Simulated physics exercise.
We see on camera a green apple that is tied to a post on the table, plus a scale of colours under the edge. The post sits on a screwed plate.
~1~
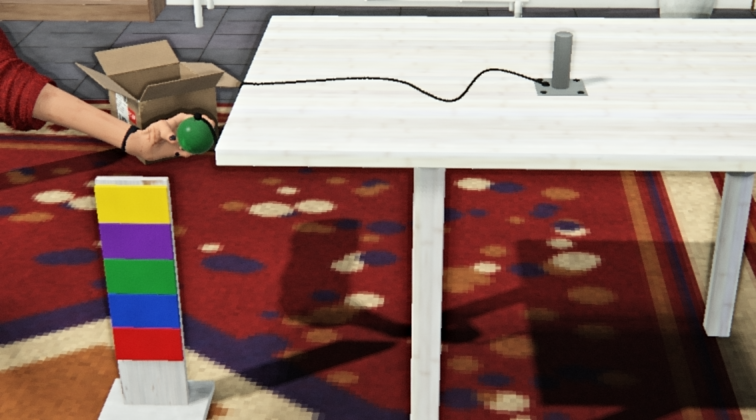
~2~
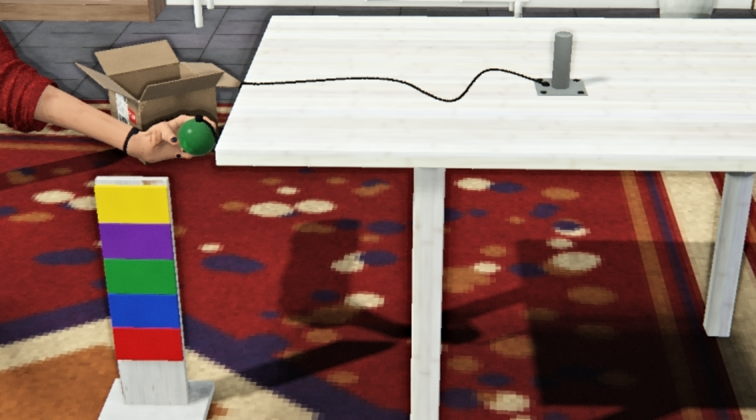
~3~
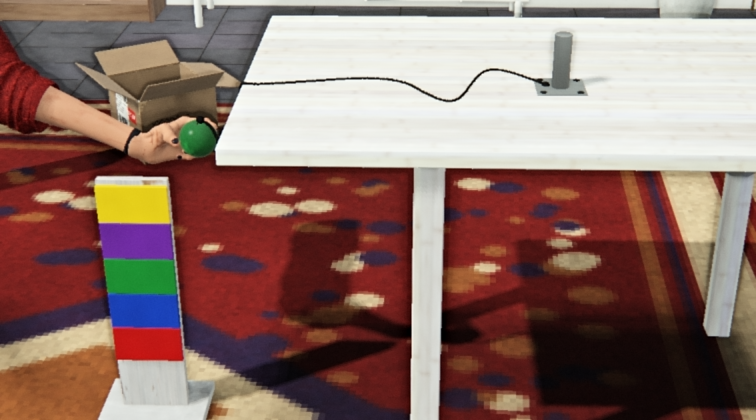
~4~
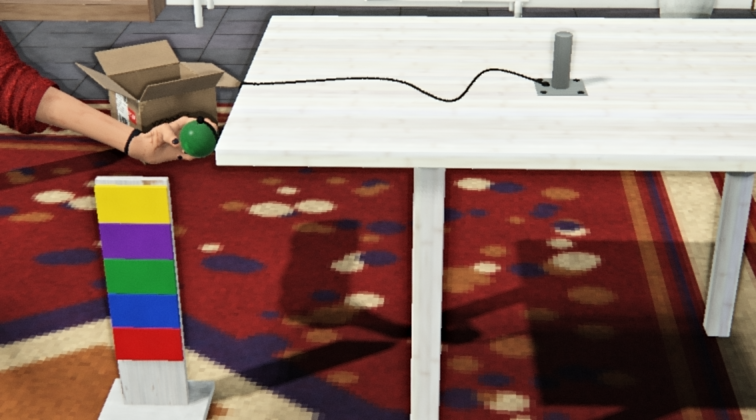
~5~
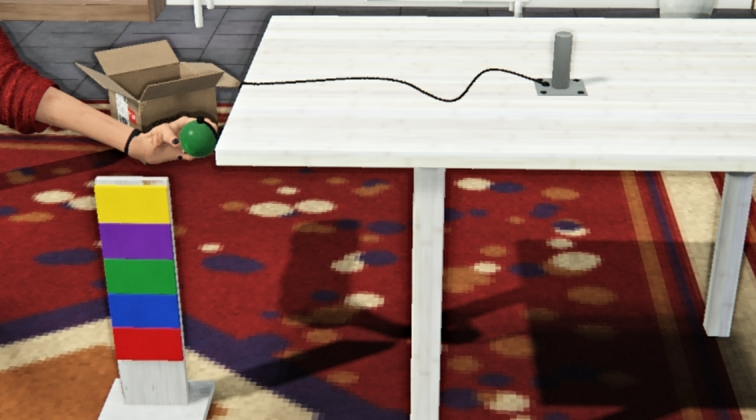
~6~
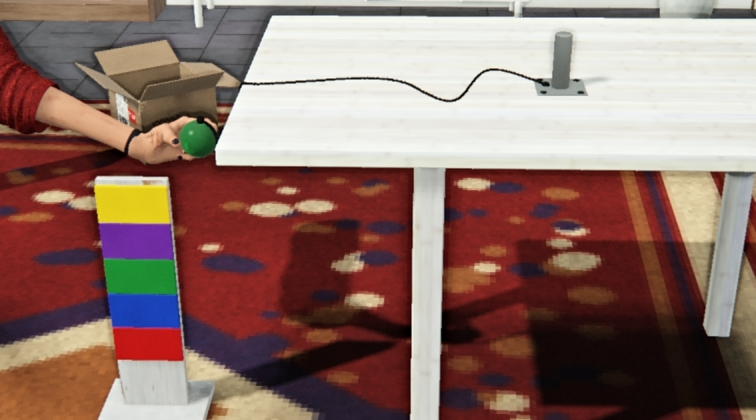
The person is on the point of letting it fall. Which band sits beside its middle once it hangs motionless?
The blue band.
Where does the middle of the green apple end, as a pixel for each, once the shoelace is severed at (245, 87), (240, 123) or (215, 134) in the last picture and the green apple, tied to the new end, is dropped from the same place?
One spot per try: (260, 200), (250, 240), and (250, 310).
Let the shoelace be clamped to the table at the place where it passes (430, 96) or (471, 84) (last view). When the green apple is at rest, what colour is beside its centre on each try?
For the first place it's purple, and for the second green.
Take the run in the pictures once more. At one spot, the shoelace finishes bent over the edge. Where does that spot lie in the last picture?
Roughly (354, 79).
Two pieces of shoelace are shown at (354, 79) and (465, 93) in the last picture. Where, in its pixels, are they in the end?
One ends up around (244, 88), the other around (395, 85).
Soon after, apple near (252, 286); level with green.
Then, apple near (269, 320); level with blue.
At rest, apple near (260, 319); level with blue. At blue.
